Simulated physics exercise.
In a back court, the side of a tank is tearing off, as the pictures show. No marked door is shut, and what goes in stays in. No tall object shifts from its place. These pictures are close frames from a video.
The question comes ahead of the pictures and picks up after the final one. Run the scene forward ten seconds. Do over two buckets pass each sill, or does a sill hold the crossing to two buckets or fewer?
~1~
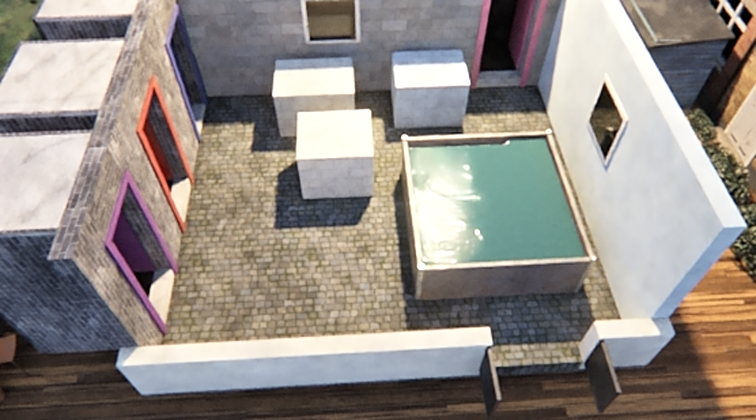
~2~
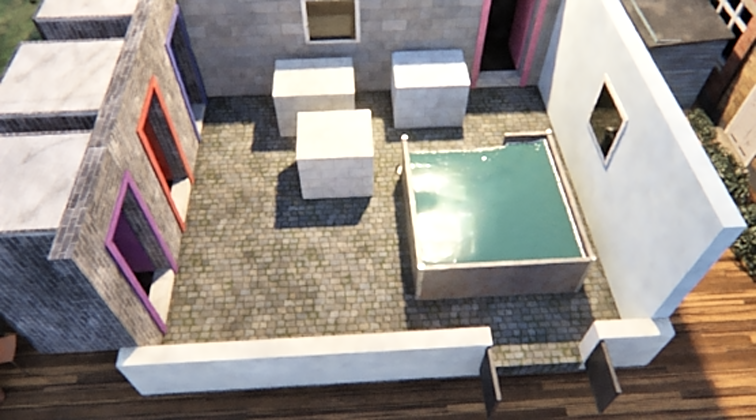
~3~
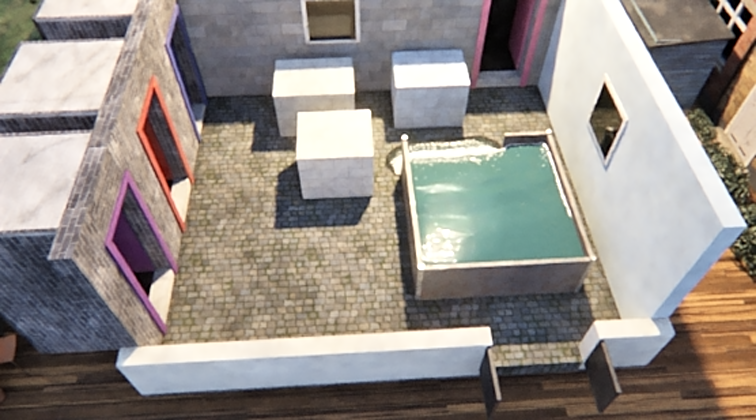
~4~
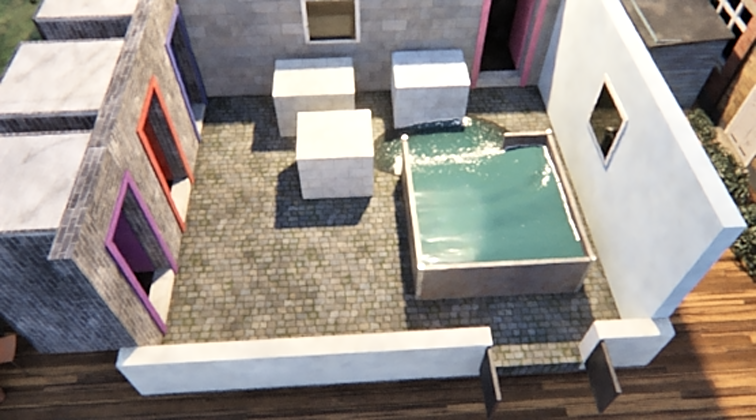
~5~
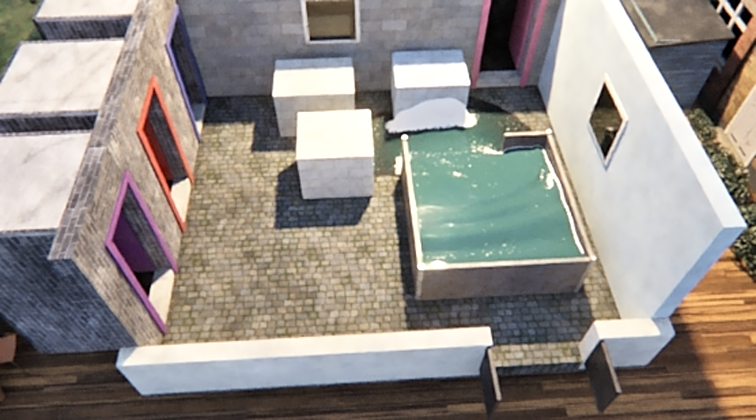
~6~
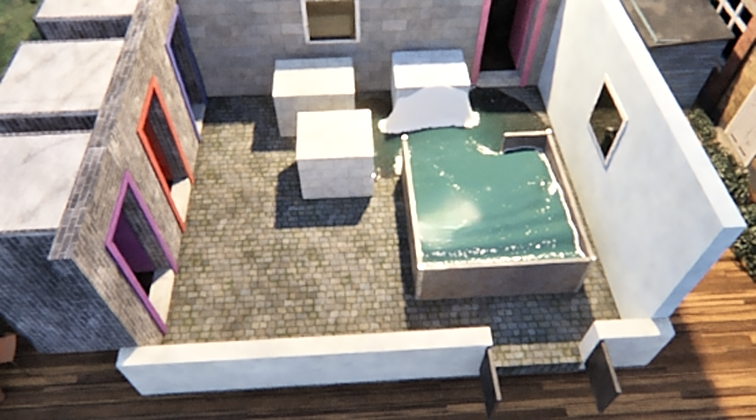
In the end the blue door will most likely go past the limit; the red door will most likely keep inside the limit; the purple door will most likely keep inside the limit; the pink door will most likely go past the limit.
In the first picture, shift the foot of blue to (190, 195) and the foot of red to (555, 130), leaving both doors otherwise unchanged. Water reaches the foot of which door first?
Going by the pictures, it's the door marked pink.
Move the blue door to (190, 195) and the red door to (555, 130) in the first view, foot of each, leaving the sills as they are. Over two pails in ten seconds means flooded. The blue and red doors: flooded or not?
Check: Blue one comes out above / red one comes out above.
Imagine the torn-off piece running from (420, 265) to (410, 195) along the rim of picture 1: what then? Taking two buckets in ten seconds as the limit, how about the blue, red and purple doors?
The blue door tops the limit, the red door tops the limit and the purple door tops the limit.
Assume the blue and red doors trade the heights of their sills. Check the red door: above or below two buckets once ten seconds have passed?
As I read it, the red door exceeds it.
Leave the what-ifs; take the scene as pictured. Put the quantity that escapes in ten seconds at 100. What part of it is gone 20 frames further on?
Working it through, I arrive at 35 per cent.
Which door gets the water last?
My answer: The purple door.
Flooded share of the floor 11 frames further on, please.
Roughly 40 %.
A moment on, water covers 25 % of the floor; the blue door not reached, the red door not reached, the purple door not reached, the pink door under two buckets in.
Next, water covers 40 % of the floor; the blue door wet at the sill, nothing in, the red door not reached, the purple door not reached, the pink door over two buckets in.
Then, water covers 65 % of the floor; the blue door over two buckets in, the red door wet at the sill, nothing in, the purple door wet at the sill, nothing in, the pink door far over two buckets in.
Later, water covers 90 % of the floor; the blue door far over two buckets in, the red door under two buckets in, the purple door wet at the sill, nothing in, the pink door far over two buckets in.
In the end, water covers 100 % of the floor; the blue door far over two buckets in, the red door under two buckets in, the purple door wet at the sill, nothing in, the pink door far over two buckets in.
